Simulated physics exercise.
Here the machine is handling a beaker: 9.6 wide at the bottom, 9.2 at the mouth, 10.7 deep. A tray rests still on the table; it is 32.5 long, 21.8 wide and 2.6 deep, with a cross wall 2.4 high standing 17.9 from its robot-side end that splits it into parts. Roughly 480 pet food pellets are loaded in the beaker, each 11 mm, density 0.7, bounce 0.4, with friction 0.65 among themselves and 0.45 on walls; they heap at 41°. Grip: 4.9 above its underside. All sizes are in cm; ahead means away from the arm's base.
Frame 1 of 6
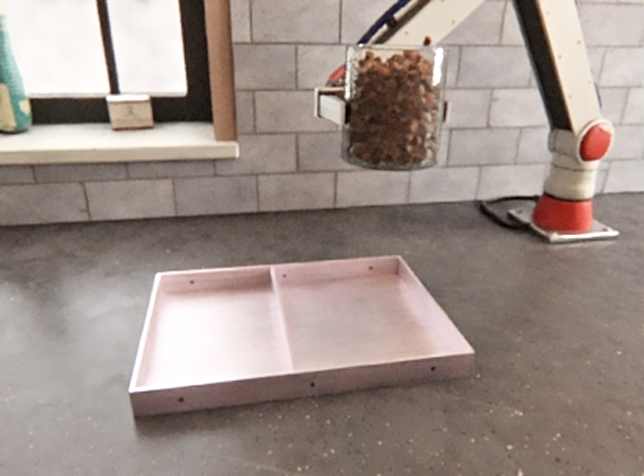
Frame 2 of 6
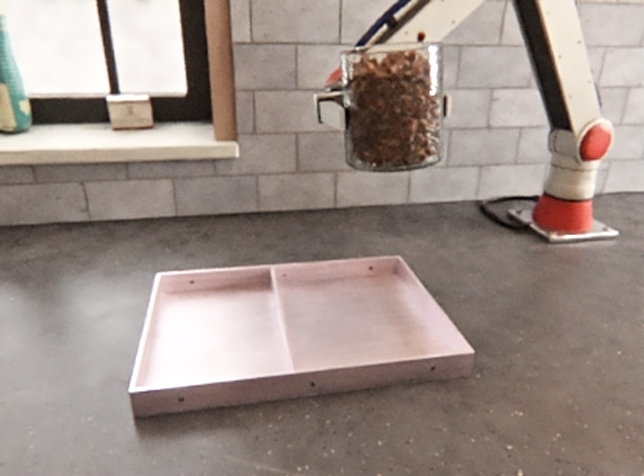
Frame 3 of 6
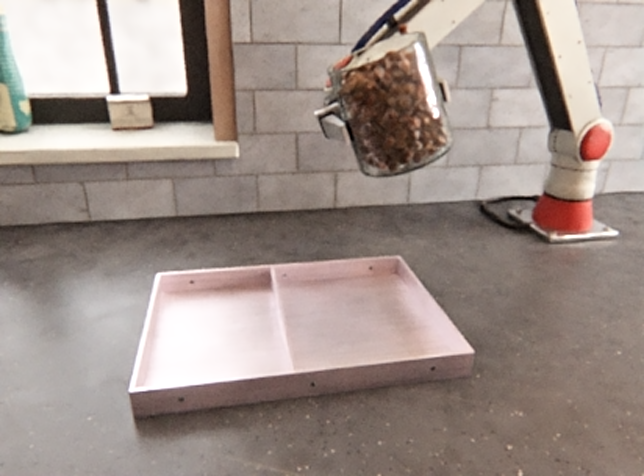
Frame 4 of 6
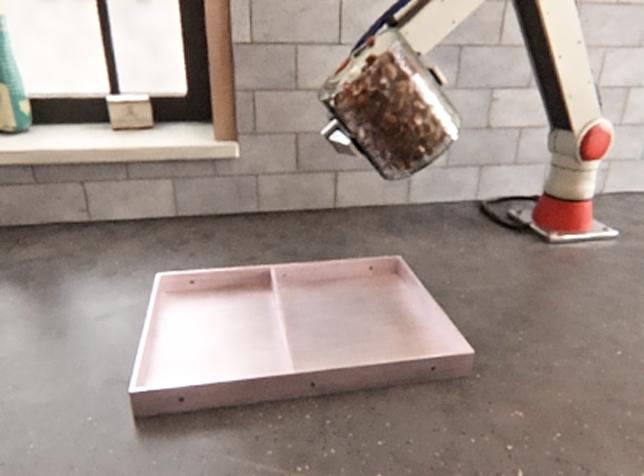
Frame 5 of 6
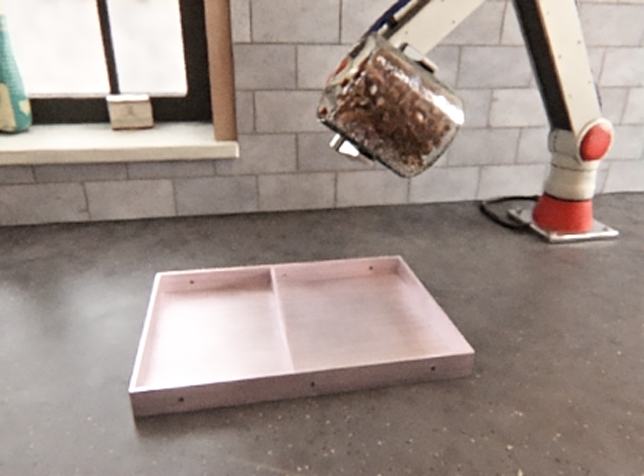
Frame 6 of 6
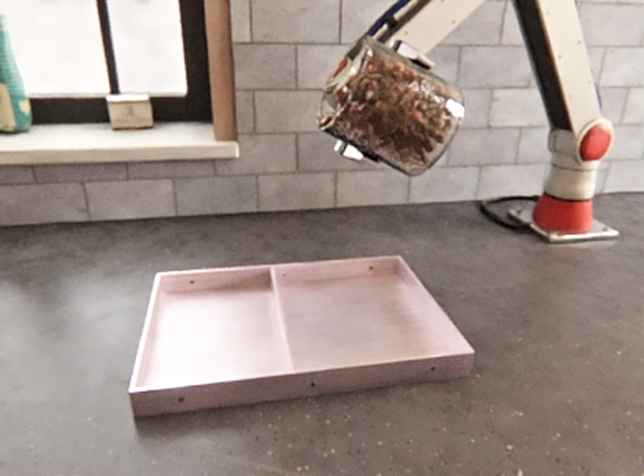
A robot arm held a clear glass beaker packed with brown pellets above a pink divided tray on a dark countertop, then tilted it steeply toward the left while the tray stayed still.
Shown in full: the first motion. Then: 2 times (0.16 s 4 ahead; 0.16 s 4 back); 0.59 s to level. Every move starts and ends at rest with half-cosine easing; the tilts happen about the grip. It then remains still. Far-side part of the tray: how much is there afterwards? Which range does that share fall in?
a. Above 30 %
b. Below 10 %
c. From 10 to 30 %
Below 10 % (b).
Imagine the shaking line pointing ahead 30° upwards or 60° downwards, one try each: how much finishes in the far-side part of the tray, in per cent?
Roughly 5 per cent, then 0 per cent.
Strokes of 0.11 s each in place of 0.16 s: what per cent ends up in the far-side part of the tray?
15 %.
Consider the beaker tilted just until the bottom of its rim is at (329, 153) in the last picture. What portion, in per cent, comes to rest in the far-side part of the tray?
My estimate is some 25 per cent.
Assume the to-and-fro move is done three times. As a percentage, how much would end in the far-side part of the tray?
Roughly 5 in a hundred.
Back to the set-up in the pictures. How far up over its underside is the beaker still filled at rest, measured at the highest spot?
Around 11.0 cm up.
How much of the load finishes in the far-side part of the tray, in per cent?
The share is close to 5 per cent.
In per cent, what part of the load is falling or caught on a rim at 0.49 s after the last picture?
I'd put it near 1 per cent.
Then, 0.49 s later, tilted 63° forward, highest piece 28 above the table; 450 in the beaker, 15 in the far-side part, 8 in the robot-side part, 3 in flight or on a rim.
Then, 0.98 s later, tilted 23° forward, highest piece 30 above the table; 440 in the beaker, 22 in the far-side part, 13 in the robot-side part, 1 on the table or floor.
Then, 1.43 s later, level, highest piece 31 above the table; 440 in the beaker, 22 in the far-side part, 13 in the robot-side part, 1 on the table or floor.
Then, 2.48 s later, level, highest piece 31 above the table; 440 in the beaker, 22 in the far-side part, 13 in the robot-side part, 1 on the table or floor.
At rest, 440 in the beaker, 22 in the far-side part, 13 in the robot-side part, 1 on the table or floor. That is 5 % in the far-side part of the tray.
